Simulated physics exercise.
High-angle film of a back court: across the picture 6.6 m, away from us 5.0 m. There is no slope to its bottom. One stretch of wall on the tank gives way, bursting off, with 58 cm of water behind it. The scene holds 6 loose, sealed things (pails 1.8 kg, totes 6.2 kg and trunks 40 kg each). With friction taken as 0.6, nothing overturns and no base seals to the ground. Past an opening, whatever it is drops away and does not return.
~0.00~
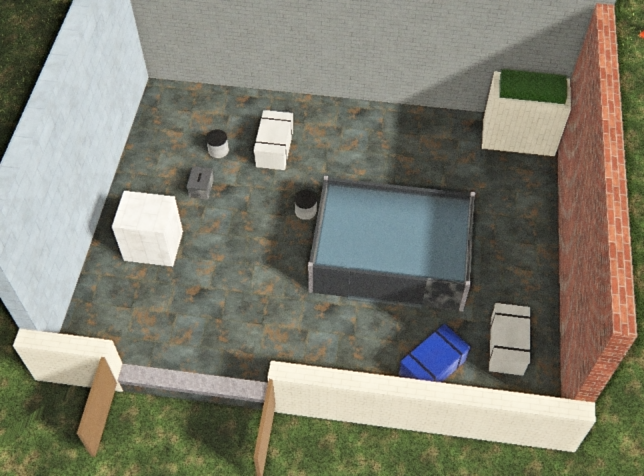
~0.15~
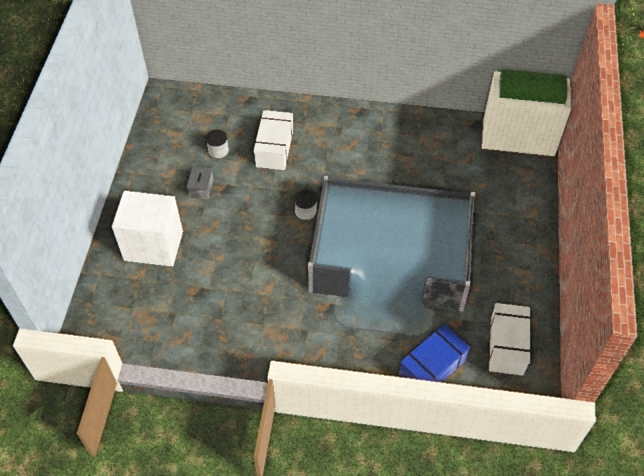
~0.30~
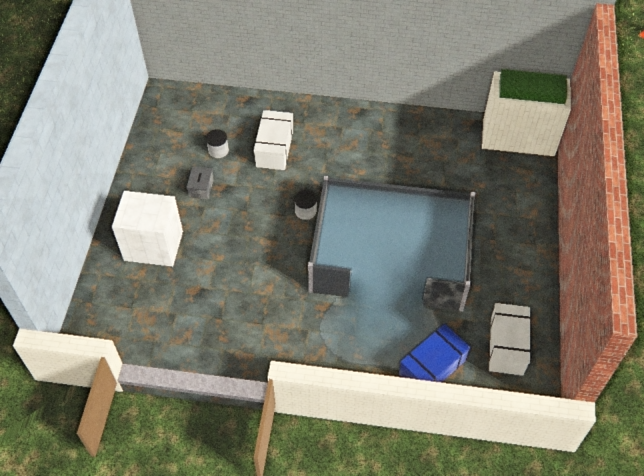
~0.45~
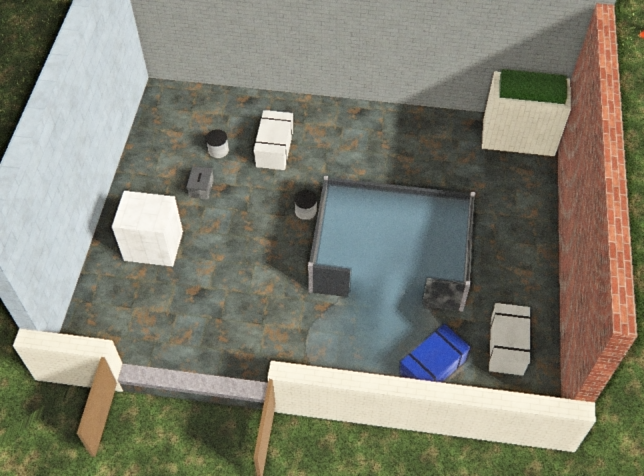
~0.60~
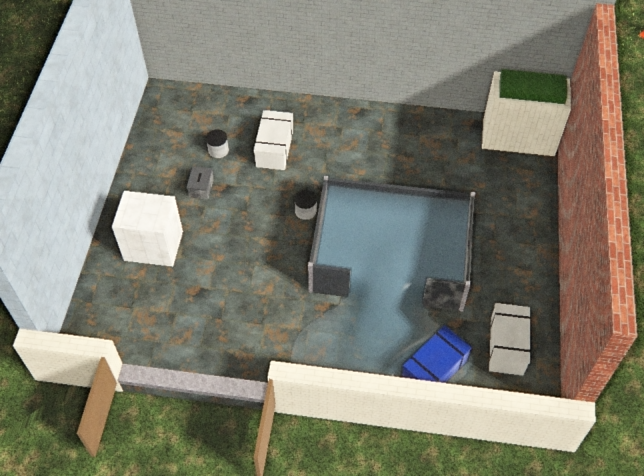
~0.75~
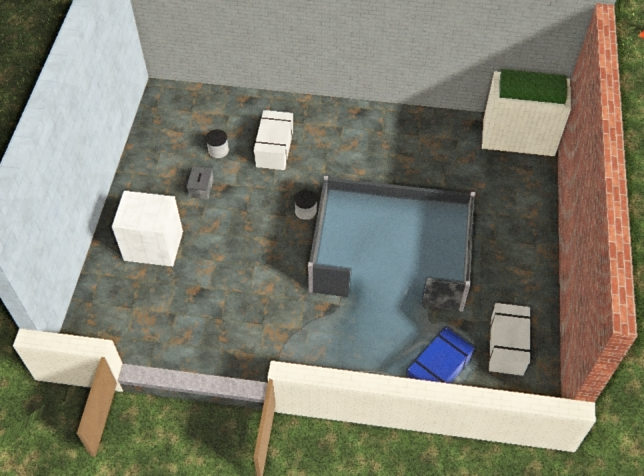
A square tank of water in a walled yard burst open along its near side, and water spread over the dark floor around a blue trunk, which shifted very slightly.
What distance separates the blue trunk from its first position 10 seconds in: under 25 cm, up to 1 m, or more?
The blue trunk lies more than 1 m from it.
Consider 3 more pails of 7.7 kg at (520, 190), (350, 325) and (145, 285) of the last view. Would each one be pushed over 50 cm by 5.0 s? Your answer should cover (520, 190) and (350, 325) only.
In that order: Less, past it.
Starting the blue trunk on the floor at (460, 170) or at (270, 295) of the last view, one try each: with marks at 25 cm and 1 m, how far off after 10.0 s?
In that order: It holds its place; it barely shifts.
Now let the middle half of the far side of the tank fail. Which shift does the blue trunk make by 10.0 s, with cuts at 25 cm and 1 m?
Result: The blue trunk remains where it was.
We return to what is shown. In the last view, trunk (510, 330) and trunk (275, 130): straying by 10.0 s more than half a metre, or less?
In sequence - crossed the line; stayed below the line.
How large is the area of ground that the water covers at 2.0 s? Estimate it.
Wet: Near 12.0 m2.
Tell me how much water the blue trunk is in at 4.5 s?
I'd put it at about 13 cm.
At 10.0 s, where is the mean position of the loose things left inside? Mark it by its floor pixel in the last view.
Around (328, 191).
After 2.0 s the blue trunk is near (517, 346), 1.0 m from its start, aground; 0 of 6 are out; 0 afloat.
After 4.5 s the blue trunk is near (503, 240), 2.0 m from its start, afloat; 0 of 6 are out; 1 afloat.
After 7.0 s the blue trunk is near (505, 199), 2.7 m from its start, aground; 0 of 6 are out; 0 afloat.
After 10.0 s the blue trunk is near (505, 199), 2.7 m from its start, aground; 0 of 6 are out; 2 afloat.
